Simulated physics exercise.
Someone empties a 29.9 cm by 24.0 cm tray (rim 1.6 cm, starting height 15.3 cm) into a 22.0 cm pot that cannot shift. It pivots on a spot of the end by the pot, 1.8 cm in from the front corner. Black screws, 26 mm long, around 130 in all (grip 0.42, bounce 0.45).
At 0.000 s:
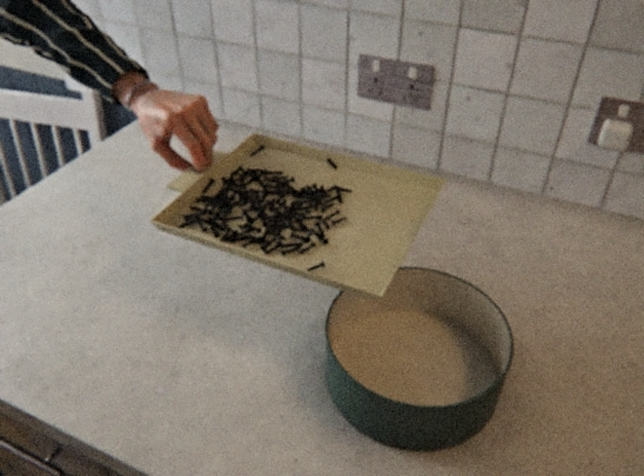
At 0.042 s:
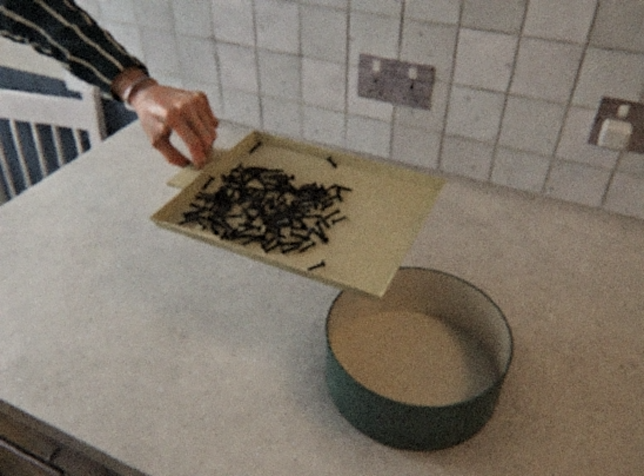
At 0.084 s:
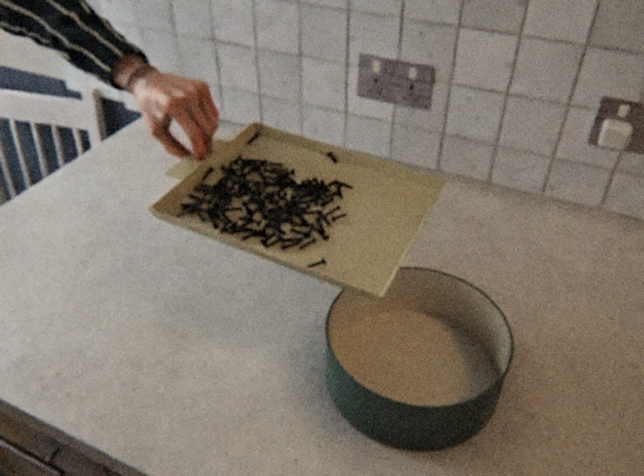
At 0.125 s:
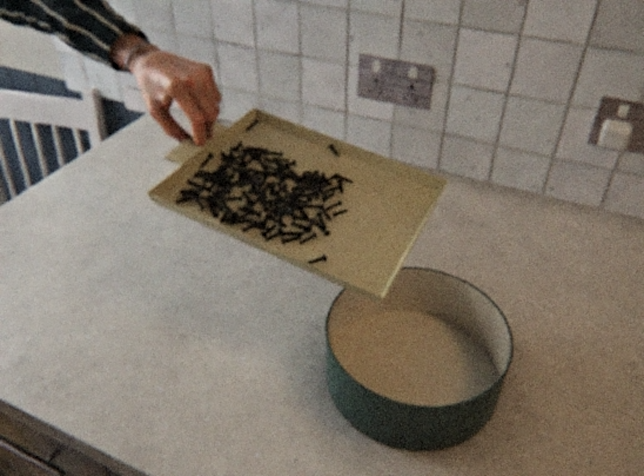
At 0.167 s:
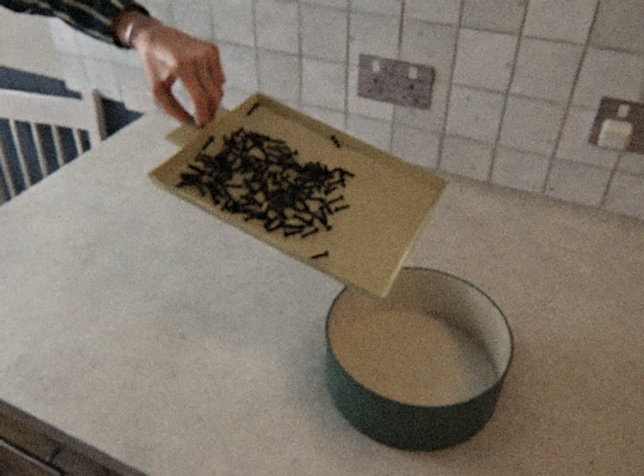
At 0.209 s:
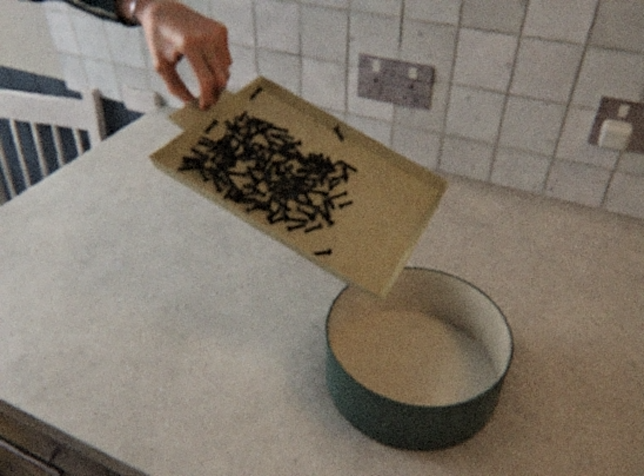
On a pale kitchen worktop against a white tiled wall with sockets, seen from above at an angle, a white chair stands at the left. A hand in a dark striped sleeve holds a cream tray scattered with small black screws, its right end above a round green pot with a pale inside. The hand lifts the tray's left end, slowly then faster, steepening its slope while the camera stays still.
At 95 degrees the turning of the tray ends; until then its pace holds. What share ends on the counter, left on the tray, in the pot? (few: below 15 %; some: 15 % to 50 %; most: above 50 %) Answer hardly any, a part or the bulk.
On the counter: A part; left on the tray: Hardly any; in the pot: The bulk.
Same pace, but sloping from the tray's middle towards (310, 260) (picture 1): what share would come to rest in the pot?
Some 35 per cent.
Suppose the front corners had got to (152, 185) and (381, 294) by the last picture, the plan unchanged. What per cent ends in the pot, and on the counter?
Pot 100, counter 0.
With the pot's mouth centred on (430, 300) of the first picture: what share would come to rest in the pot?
Some 90 per cent.
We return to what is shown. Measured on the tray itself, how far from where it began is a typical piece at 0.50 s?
About 8 cm.
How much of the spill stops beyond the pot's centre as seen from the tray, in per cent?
Roughly 100 per cent.
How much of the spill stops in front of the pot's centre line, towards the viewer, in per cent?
Roughly 0 per cent.
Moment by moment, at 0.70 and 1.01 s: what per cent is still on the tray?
About 20, 0.
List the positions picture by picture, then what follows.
In the first frame, tray tilt 0 degrees, front corners at (157, 219) and (379, 291); middle of the pieces at (264, 207); pot at (418, 328).
In the second frame, tray tilt 1 degrees, front corners at (156, 216) and (379, 291); middle of the pieces at (264, 205).
In the third frame, tray tilt 4 degrees, front corners at (155, 207) and (380, 291), lowest corner right back; middle of the pieces at (264, 199).
In the fourth frame, tray tilt 8 degrees, front corners at (154, 192) and (381, 292), lowest corner right back; middle of the pieces at (265, 189).
In the fifth frame, tray tilt 14 degrees, front corners at (154, 174) and (382, 292), lowest corner right back; middle of the pieces at (267, 178).
In the sixth frame, tray tilt 19 degrees, front corners at (156, 156) and (383, 293), lowest corner right back; middle of the pieces at (271, 168); pot at (418, 328). The tray's pace is about 130 degrees a second.
Then, at 0.50 s, tilt 56 degrees; the tray holds 100 %, the pot 0 %.
After 0.70 s, tilt 82 degrees; the tray holds 20 %, the pot 20 %.
Then, at 1.01 s, tilt 95 degrees; the tray holds 0 %, the pot 75 %.
At rest (1.6 s), counter 25 %, tray 0 %, pot 75 %.
